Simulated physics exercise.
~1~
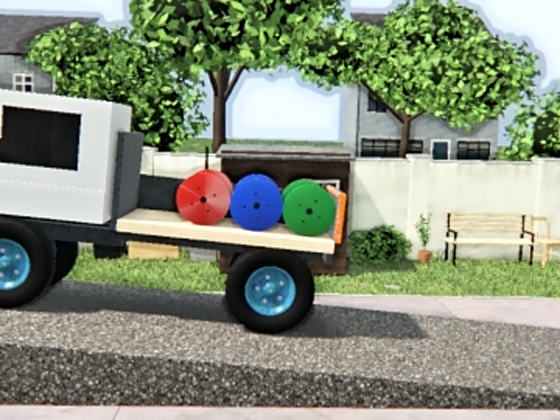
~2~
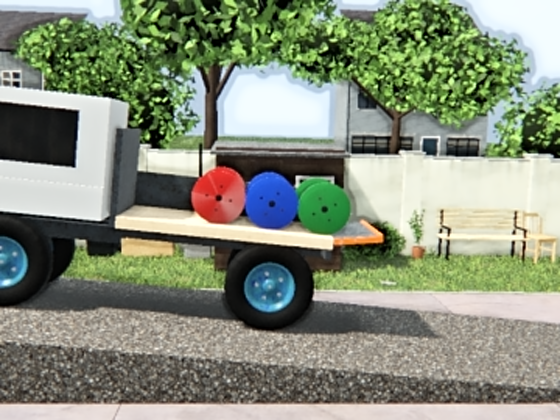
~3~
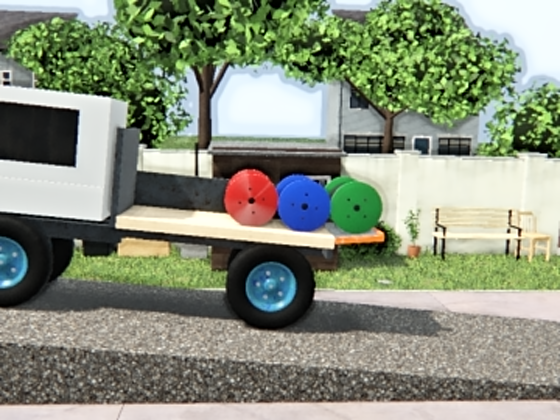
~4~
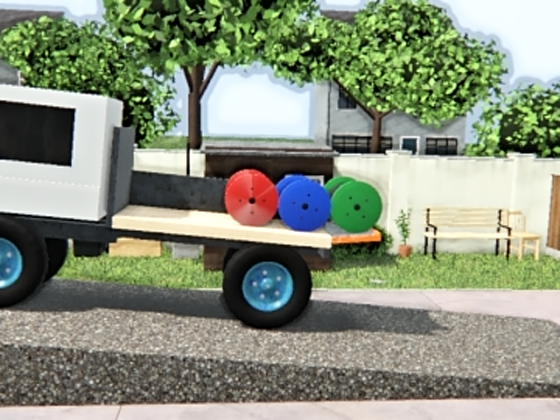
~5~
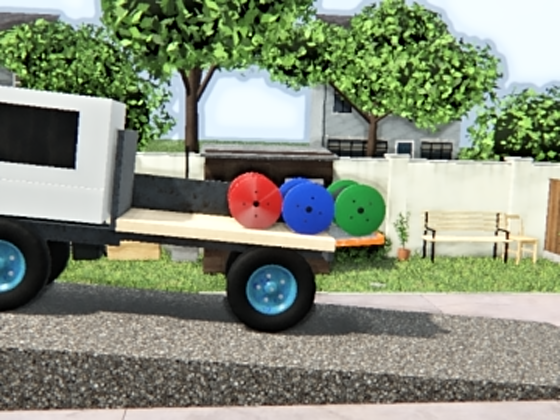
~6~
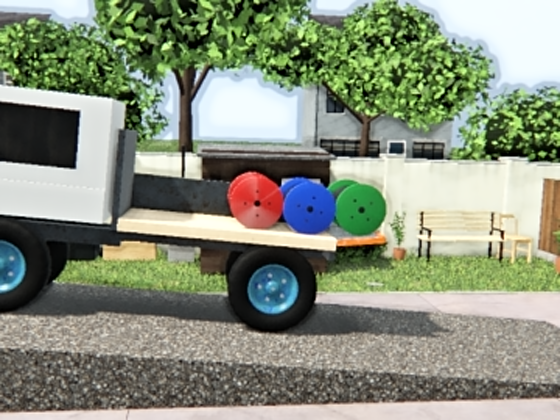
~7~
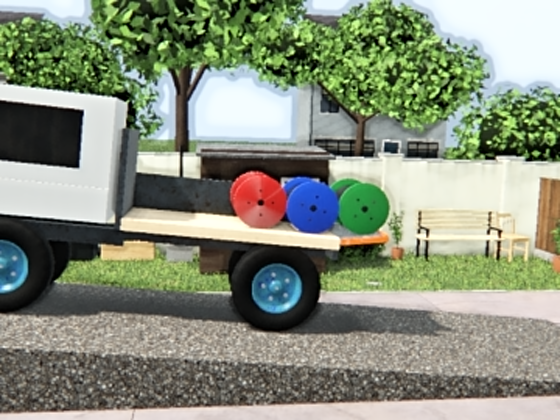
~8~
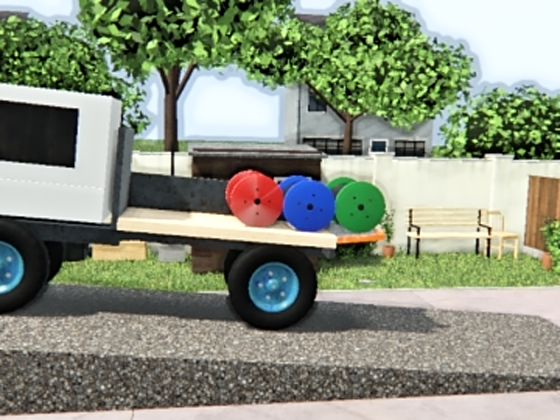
Flatbed truck on a sloping road lowering its tailgate as red, blue and green reels roll right, then stop, all still aboard.
